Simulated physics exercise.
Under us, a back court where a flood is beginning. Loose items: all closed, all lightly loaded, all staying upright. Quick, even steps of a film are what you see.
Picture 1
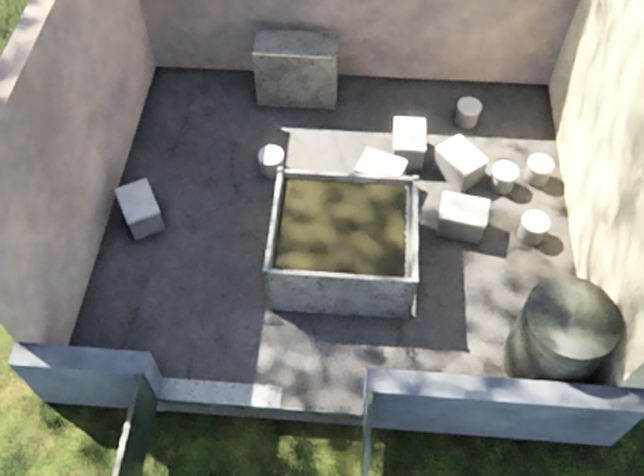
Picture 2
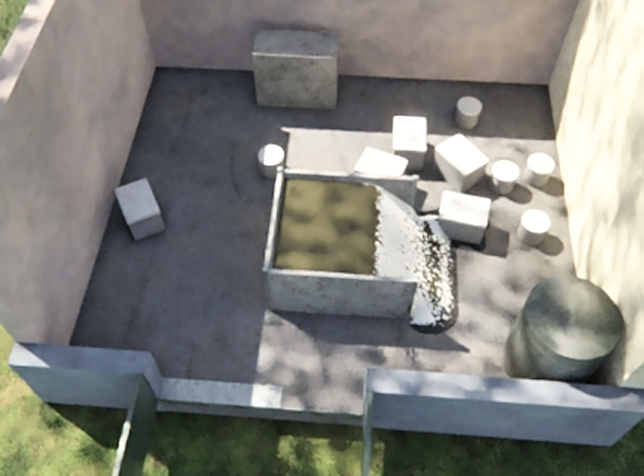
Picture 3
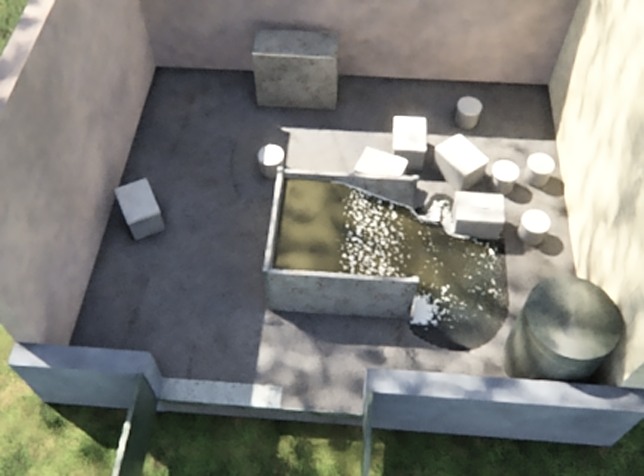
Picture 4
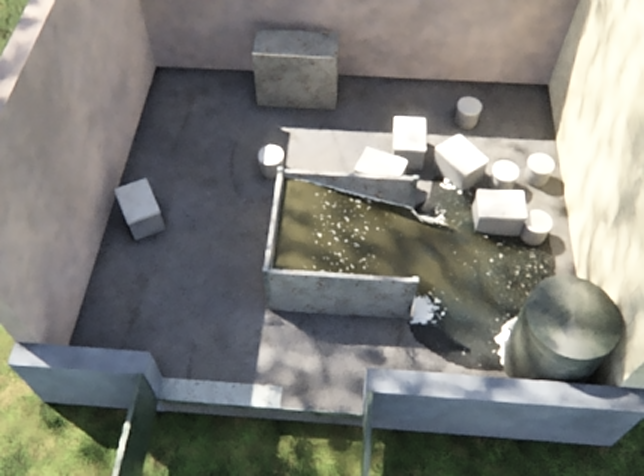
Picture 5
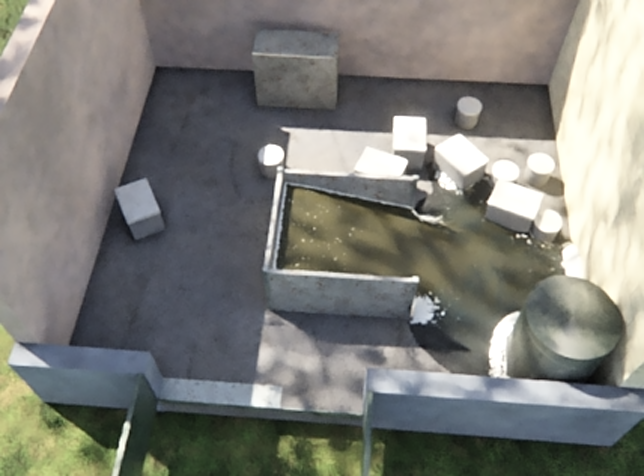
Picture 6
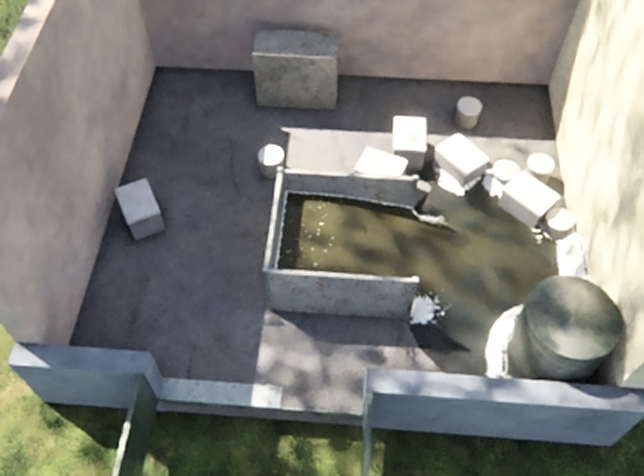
Murky water pours rightward from an open tank and pushes a pale block, then a pail.
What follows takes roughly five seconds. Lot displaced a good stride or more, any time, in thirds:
The result is a share of two thirds and over.
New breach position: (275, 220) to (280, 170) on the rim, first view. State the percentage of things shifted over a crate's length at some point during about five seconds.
Near 0 %.
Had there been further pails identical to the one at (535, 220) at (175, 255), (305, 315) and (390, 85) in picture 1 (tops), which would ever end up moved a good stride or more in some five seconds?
First falls short; second driven off; third driven off.
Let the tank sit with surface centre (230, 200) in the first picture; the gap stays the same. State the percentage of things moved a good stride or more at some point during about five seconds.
Estimate: Near 80 per cent of them.
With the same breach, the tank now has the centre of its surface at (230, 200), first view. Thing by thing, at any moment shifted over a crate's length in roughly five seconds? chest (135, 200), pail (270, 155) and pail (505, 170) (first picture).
First never went far, then never went far, then displaced far.
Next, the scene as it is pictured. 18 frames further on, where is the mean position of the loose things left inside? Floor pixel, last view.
Centre estimate: Around (352, 132).
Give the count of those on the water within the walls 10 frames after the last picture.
Exactly 3 of them.
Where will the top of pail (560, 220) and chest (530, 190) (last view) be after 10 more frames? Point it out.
Approximately (529, 87), and approximately (493, 80).
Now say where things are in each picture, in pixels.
A chest at (465, 208), on the bottom; a pail at (536, 221), on the bottom; 0 of 10 have shifted, in the first frame.
A chest at (465, 208) rests on the ground; a pail at (536, 221), on the bottom; 0 of 10 have shifted, in the second frame.
A chest at (480, 207) rests on the ground, close to its start; a pail at (536, 221), on the bottom; 1 of 10 have shifted, in the third frame.
A chest at (502, 204), on the bottom, a stride from its start; a pail at (538, 221) rests on the ground; 1 of 10 have shifted, in the fourth frame.
A chest at (516, 199) rests on the ground, a stride from its start; a pail at (548, 221) rests on the ground, close to its start; 2 of 10 have shifted, in the fifth frame.
A chest at (532, 192), on the bottom, a stride from its start; a pail at (561, 219) rests on the ground, close to its start; 2 of 10 have shifted, in the sixth frame.
A moment on, 1 of 10 are well off their spots; 2 afloat.
Next, 4 of 10 are well off their spots; 3 afloat.
Later, 7 of 10 are well off their spots; 5 afloat.
In the end, 7 of 10 are well off their spots, and 7 have been at some point; 5 afloat.
